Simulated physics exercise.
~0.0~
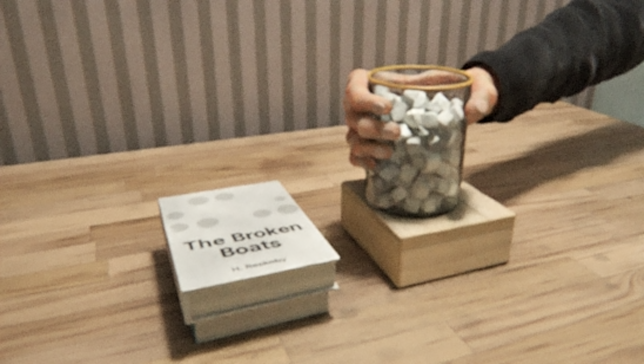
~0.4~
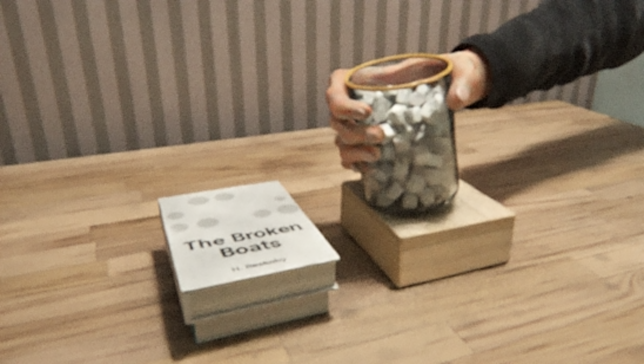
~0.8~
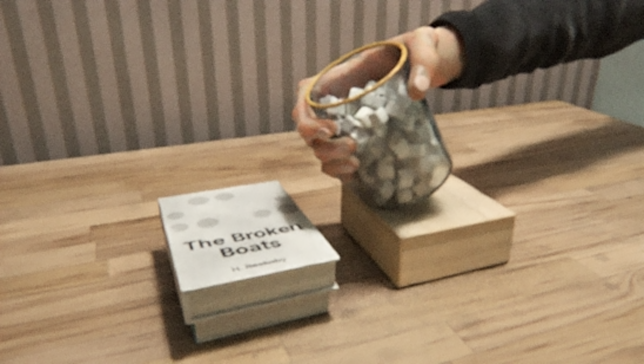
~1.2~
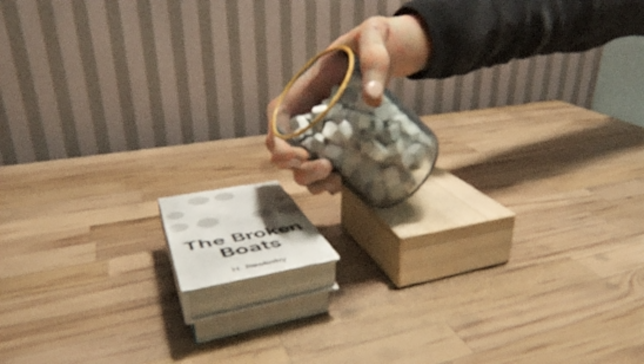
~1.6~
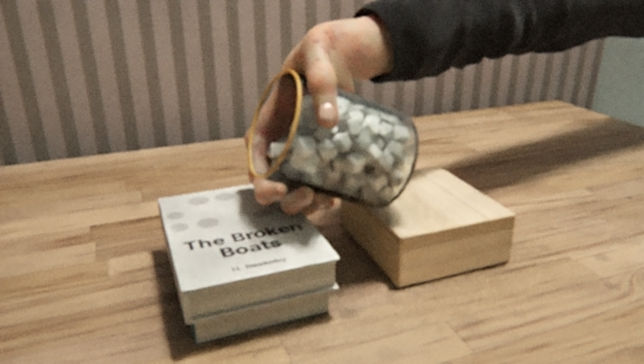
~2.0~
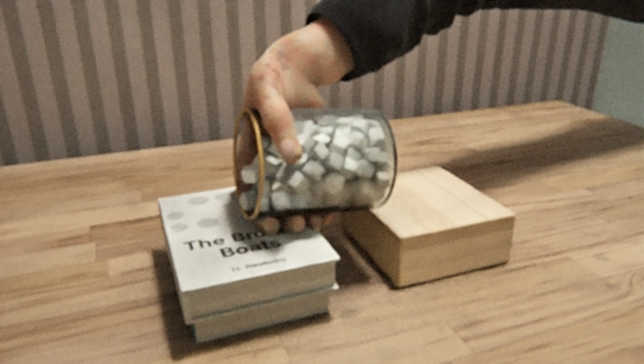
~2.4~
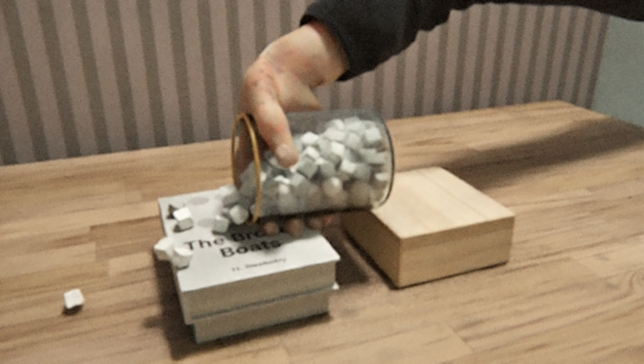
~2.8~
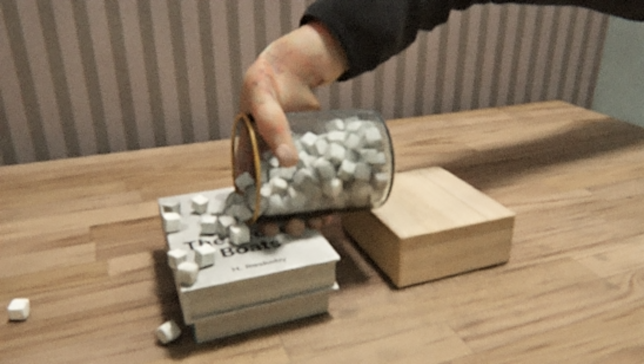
A hand in a dark sleeve holds an open, clear glass filled with white sugar cubes above a pale wooden block, on a wooden table seen from slightly above. To the left lies a short pile of books, the top one titled The Broken Boats, and a striped wall stands behind. The hand tips the glass leftward and moves it toward the books, with the cubes staying inside. The glass comes down on its side, its mouth over the pile. Some cubes then tumble onto the cover and a few reach the table, while most remain in the glass, still held.
